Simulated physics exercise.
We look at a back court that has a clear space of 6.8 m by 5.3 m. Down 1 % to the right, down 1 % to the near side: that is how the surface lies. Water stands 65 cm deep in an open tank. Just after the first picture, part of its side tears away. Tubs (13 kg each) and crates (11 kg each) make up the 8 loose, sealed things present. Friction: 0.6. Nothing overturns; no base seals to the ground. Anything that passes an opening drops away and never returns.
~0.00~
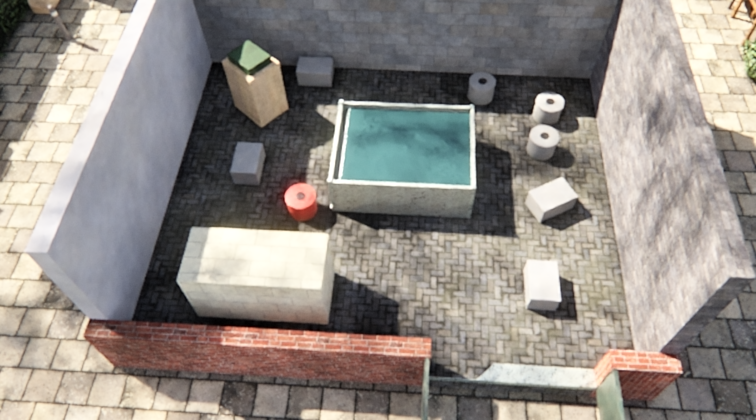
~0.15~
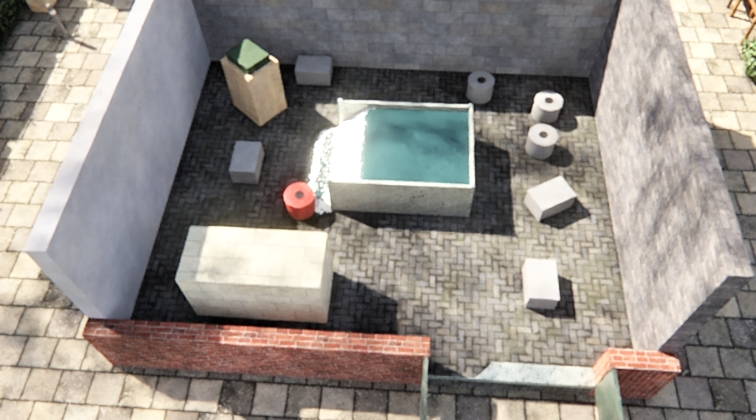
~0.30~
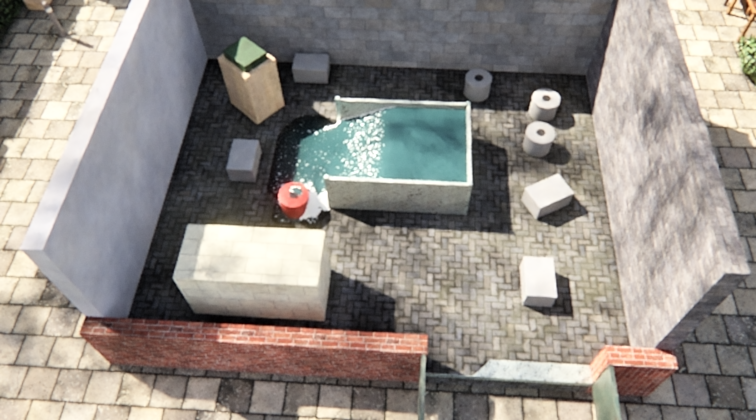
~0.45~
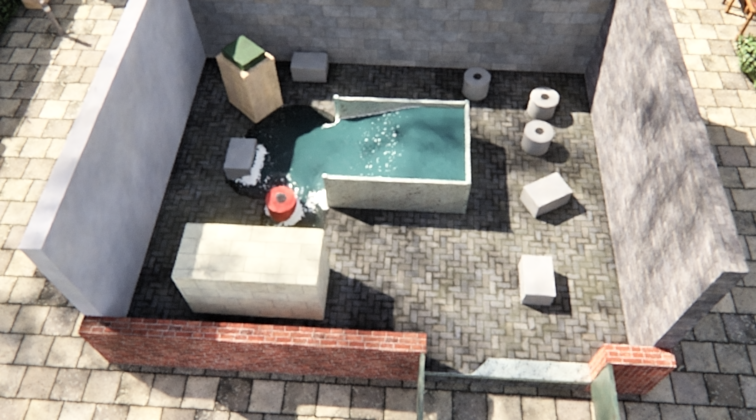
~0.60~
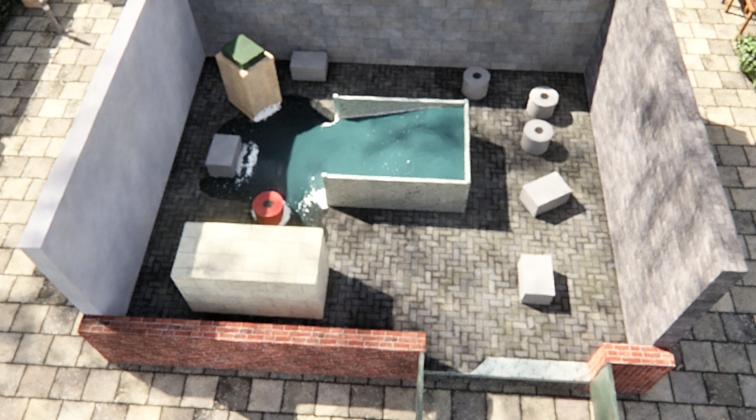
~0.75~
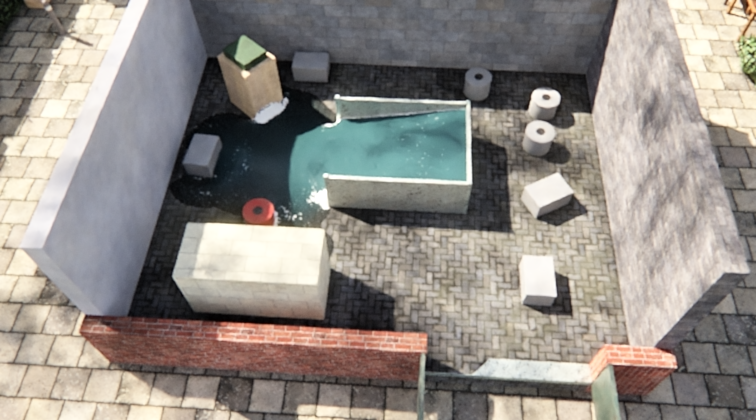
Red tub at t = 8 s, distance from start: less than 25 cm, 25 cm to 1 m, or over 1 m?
Over 1 m.
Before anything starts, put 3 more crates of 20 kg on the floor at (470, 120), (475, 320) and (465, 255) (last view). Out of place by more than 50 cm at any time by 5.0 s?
So that's within the threshold, within the threshold and within the threshold, in that sequence.
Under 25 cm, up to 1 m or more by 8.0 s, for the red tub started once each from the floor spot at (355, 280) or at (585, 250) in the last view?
Well, it scarcely moves on the first try and is shoved partway on the second.
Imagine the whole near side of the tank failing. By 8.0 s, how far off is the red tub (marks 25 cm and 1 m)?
Had it gone that way, the red tub would sit tight.
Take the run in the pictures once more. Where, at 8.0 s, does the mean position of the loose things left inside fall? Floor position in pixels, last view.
They average out to somewhere around (468, 184).
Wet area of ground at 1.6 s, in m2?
About 13 m2.
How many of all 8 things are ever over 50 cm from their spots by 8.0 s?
Answer: 4.
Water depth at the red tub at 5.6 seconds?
I'd put it at about 11 cm.
After 1.6 s the red tub is near (198, 234), 1.5 m from its start, aground; 0 of 8 are out; 1 afloat.
After 3.6 s the red tub is near (170, 307), 2.4 m from its start, afloat; 0 of 8 are out; 3 afloat.
After 5.6 s the red tub is near (173, 311), 2.4 m from its start, aground; 0 of 8 are out; 2 afloat.
After 8.0 s the red tub is near (173, 312), 2.4 m from its start, aground; 0 of 8 are out; 4 afloat.
